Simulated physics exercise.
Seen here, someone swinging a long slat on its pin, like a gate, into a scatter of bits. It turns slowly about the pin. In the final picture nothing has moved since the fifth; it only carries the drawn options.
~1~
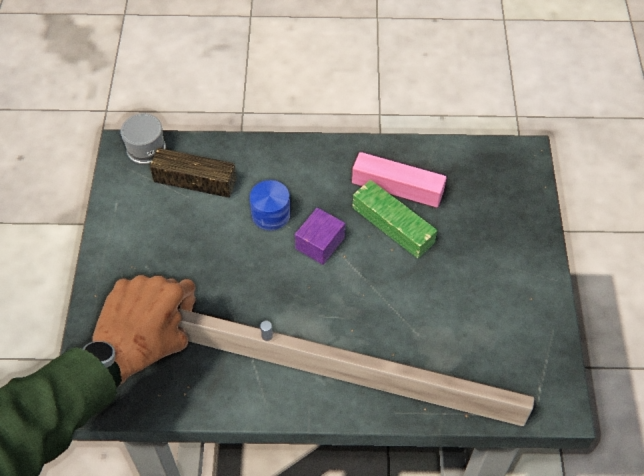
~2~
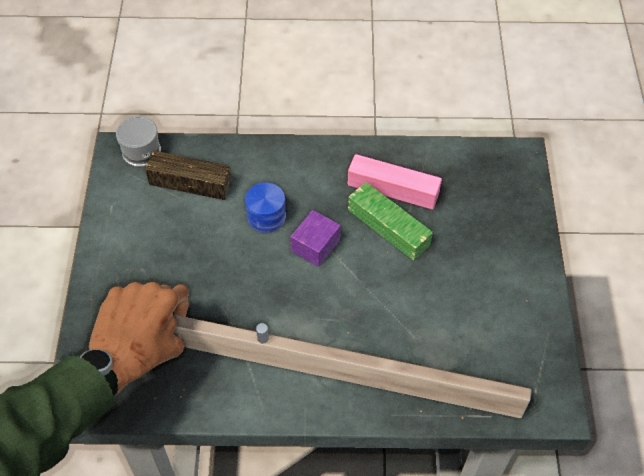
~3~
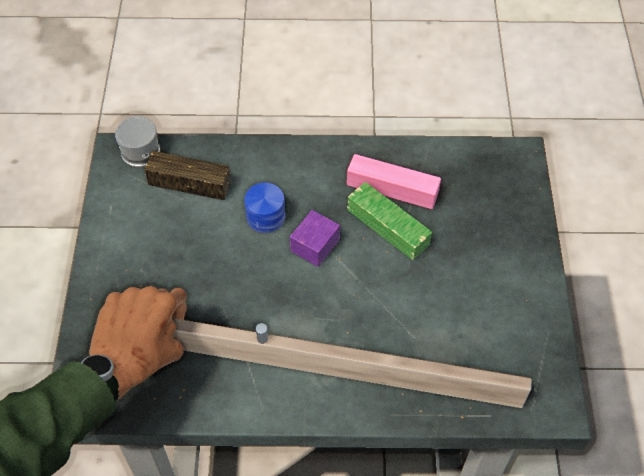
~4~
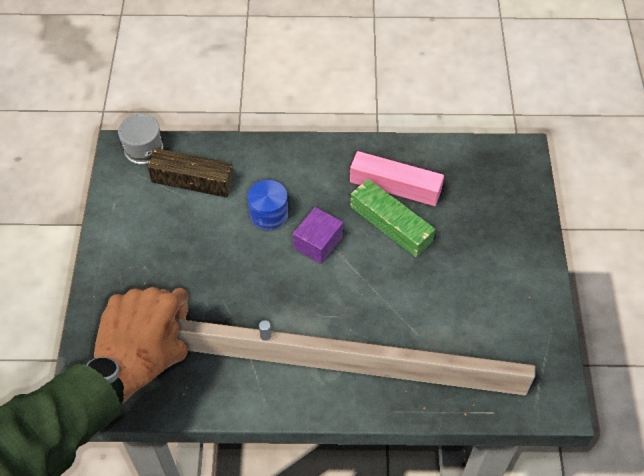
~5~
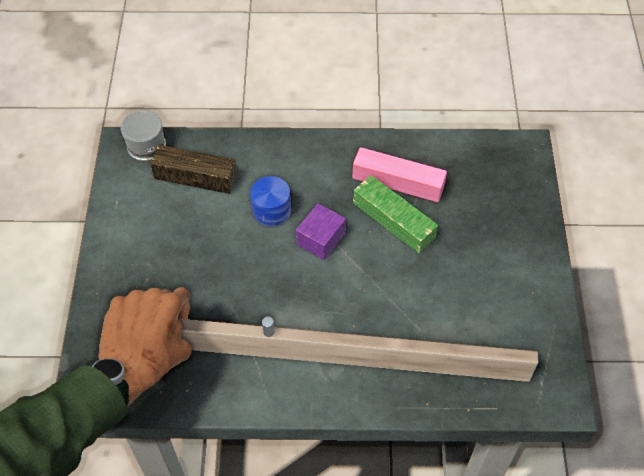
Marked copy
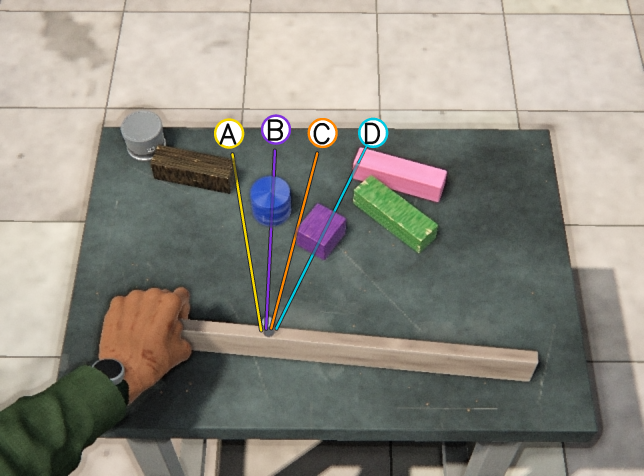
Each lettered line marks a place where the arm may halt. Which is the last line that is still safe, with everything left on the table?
It should halt at D.
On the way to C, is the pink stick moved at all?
Yes.
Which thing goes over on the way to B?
It is the pink stick.
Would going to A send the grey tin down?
No.
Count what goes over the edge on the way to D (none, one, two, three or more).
The count is none.
On the marked copy, A at (246, 237); B at (271, 234); C at (296, 235); D at (320, 240).
Following D. Soon after the start, arm (397, 289); grey tin (144, 136); black bar (194, 169).
Later, arm (361, 245); pink stick (391, 165); green bar (368, 190).
In the end, arm (322, 225); pink stick (336, 125); green bar (306, 163); nothing has fallen.
As for the rest, A drops the pink stick; B drops the pink stick; C drops the pink stick.
